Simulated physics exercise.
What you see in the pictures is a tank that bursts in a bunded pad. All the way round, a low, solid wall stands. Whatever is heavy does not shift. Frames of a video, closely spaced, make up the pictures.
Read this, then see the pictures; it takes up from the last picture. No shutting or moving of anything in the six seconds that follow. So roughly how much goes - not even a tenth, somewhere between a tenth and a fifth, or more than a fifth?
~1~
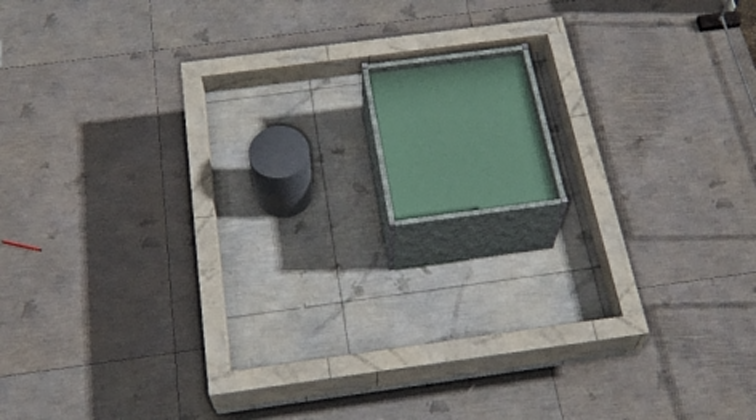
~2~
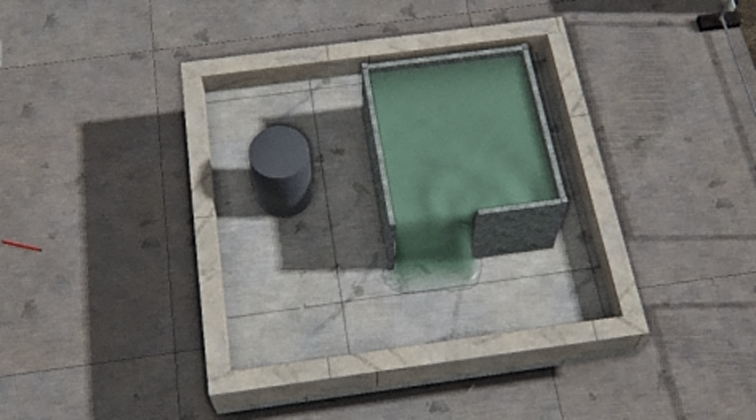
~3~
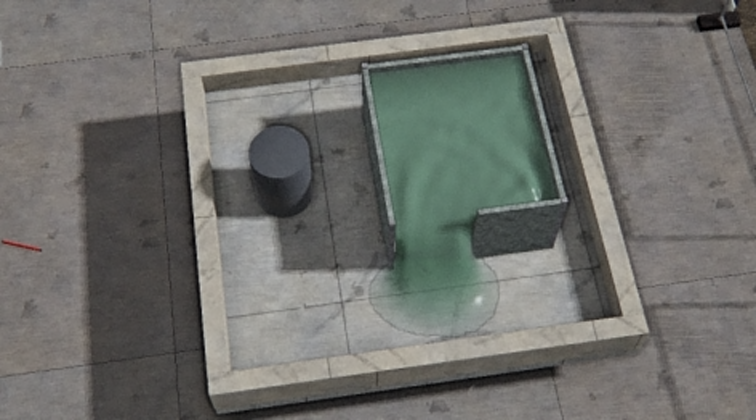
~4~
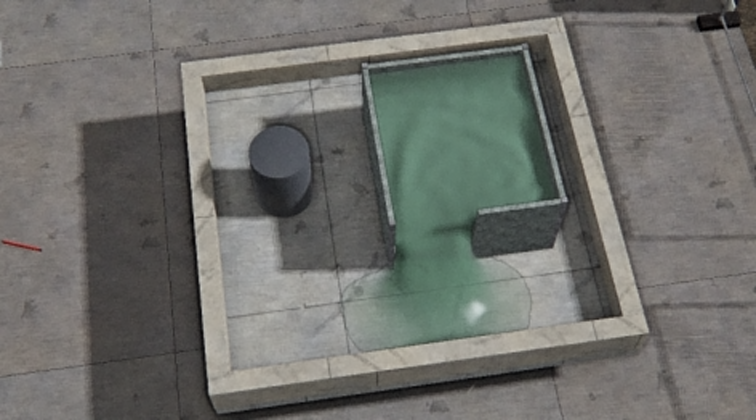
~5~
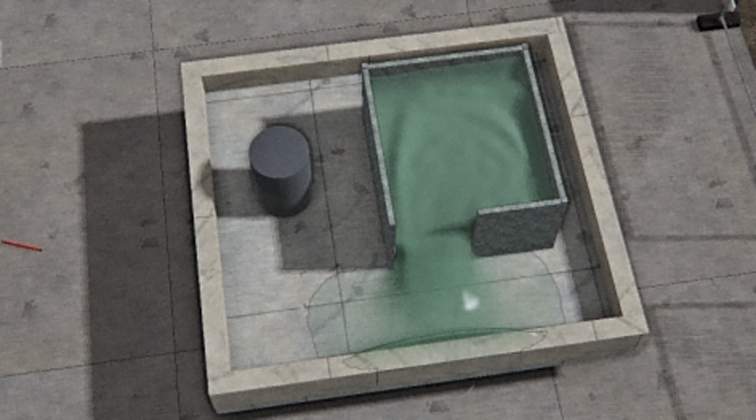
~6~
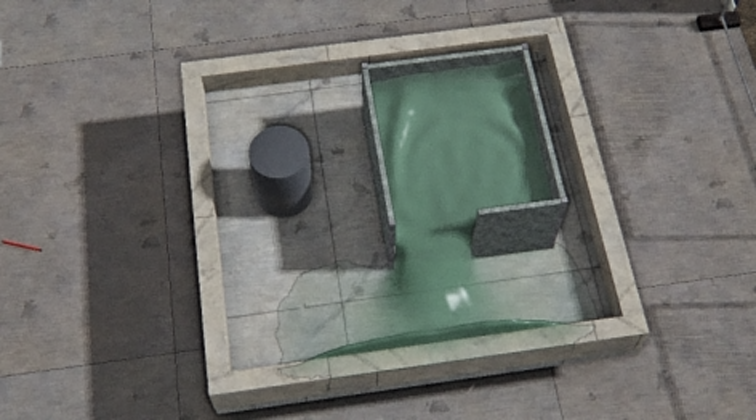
I predict a loss in the tenth-to-fifth range.
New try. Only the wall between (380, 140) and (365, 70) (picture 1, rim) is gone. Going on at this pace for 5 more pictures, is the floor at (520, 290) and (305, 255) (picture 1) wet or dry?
Taken in order, the first spot is spared and the second is submerged.
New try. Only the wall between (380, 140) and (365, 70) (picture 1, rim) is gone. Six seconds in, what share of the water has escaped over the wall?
Around 12 percent.
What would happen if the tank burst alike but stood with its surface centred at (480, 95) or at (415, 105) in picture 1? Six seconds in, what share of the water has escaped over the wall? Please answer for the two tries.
The first try gives 12 per cent and the second 10 per cent.
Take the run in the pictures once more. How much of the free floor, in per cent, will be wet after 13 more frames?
80 %.
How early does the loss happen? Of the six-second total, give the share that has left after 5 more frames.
About 25 %.
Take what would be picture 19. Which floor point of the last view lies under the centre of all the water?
At about (431, 226).
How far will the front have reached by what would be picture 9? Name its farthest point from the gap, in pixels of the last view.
I'd say at around (234, 381).
A moment on, water covers 35 % of the floor; the low wall has let 1 % over.
Next, water covers 45 % of the floor; the low wall has let 4 % over.
Then, water covers 70 % of the floor; the low wall has let 13 % over.
Later, water covers 75 % of the floor; the low wall has let 14 % over.
In the end, water covers 75 % of the floor; the low wall has let 14 % over.
